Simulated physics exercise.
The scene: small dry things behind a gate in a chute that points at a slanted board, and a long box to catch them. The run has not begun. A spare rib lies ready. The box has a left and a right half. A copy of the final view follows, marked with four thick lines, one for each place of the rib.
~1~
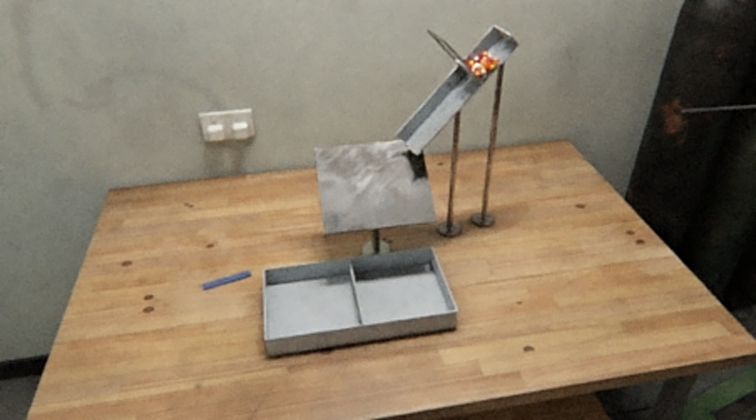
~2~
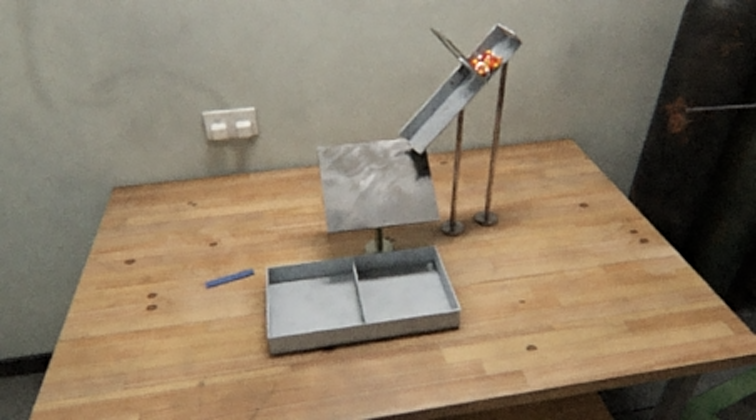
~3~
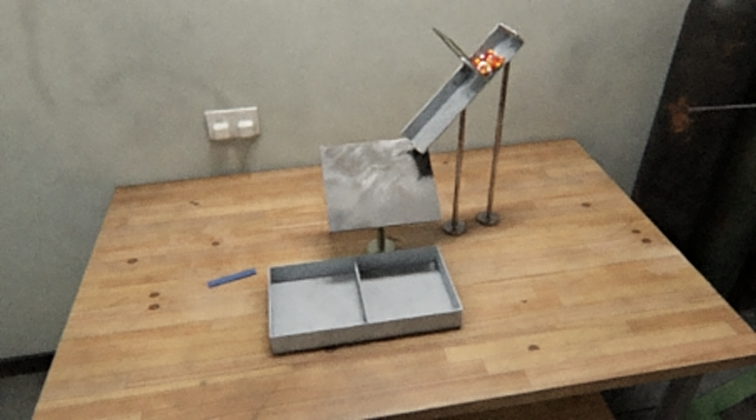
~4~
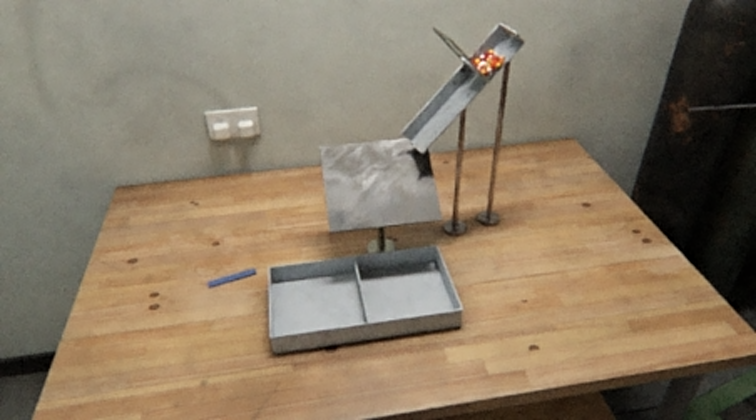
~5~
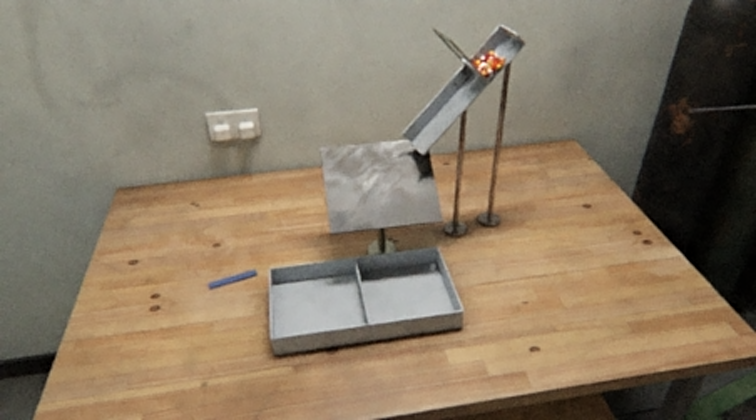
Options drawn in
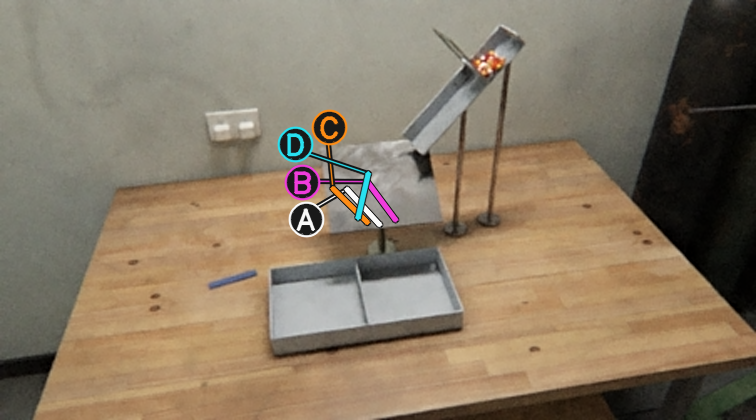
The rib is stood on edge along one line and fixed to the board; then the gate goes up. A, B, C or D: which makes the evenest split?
Best: D.
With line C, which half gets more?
More lands on the right.
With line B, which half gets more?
Right.
On the marked copy, line A from (346, 189) to (379, 224); line B from (367, 181) to (395, 219); line C from (332, 188) to (367, 222); line D from (368, 173) to (358, 217).
With A, of what is caught, a small share in the left half, all but a few in the right.
With B, of what is caught, a small share in the left half, all but a few in the right.
With C, of what is caught, a small share in the left half, the bulk in the right.
With D, of what is caught, close to two thirds in the left half, close to a third in the right.
